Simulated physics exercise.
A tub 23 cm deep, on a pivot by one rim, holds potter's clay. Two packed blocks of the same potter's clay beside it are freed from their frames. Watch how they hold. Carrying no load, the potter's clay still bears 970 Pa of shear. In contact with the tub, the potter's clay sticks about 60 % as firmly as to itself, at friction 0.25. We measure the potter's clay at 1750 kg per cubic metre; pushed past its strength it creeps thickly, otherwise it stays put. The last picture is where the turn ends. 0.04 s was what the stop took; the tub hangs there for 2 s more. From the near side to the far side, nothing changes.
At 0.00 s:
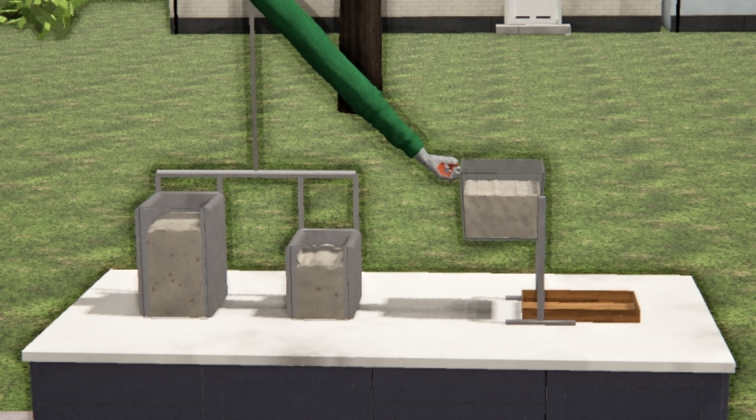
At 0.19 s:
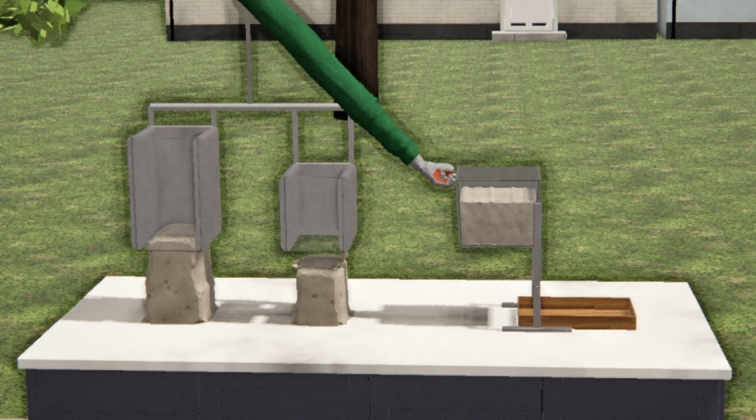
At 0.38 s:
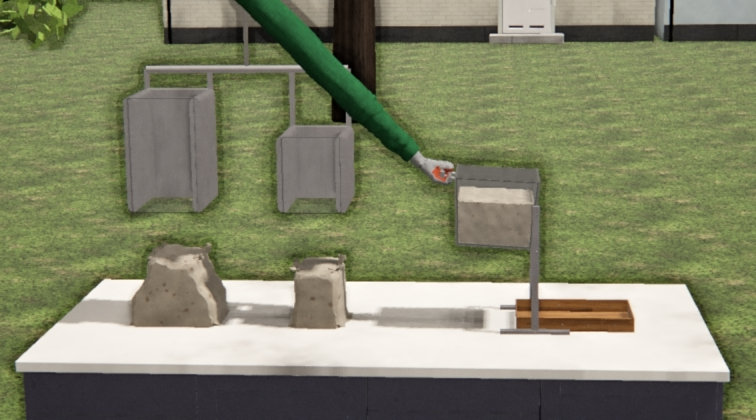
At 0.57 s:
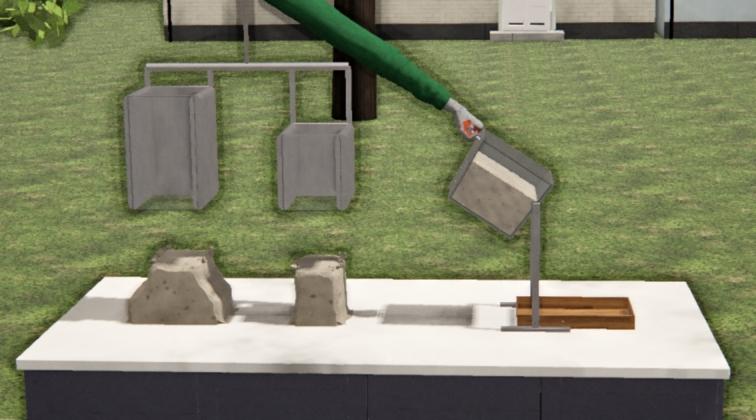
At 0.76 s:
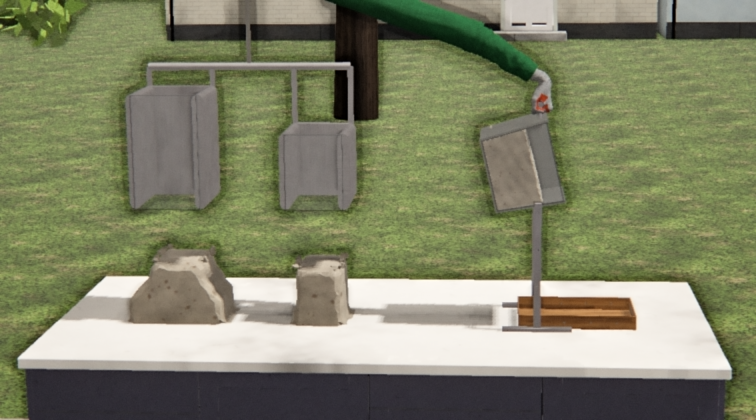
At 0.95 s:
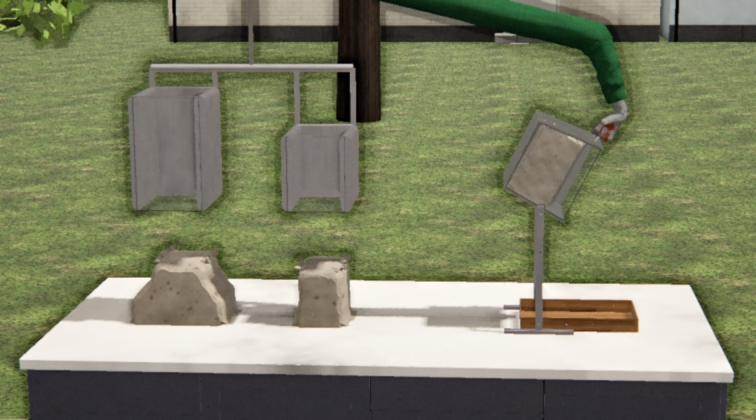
To begin with, two open metal moulds lift off a pair of clay blocks on a white counter, and the taller block slumps and widens while the smaller keeps its shape. Then a green-sleeved arm swings a clay-filled tub on a stand up and over to the right, past upright.
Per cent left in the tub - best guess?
Best guess: 0 %.
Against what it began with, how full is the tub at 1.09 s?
Some 75 per cent.
By 1.09 s, the tub is at 117 degrees and holds 76 %.
By 1.26 s, the tub is at 117 degrees and holds 12 %.
By 1.43 s, the tub is at 117 degrees and holds 0 %.
By 1.60 s, the tub is at 117 degrees and holds 0 %.
By 2.95 s, at the end, the tub is at 117 degrees and holds 0 %.
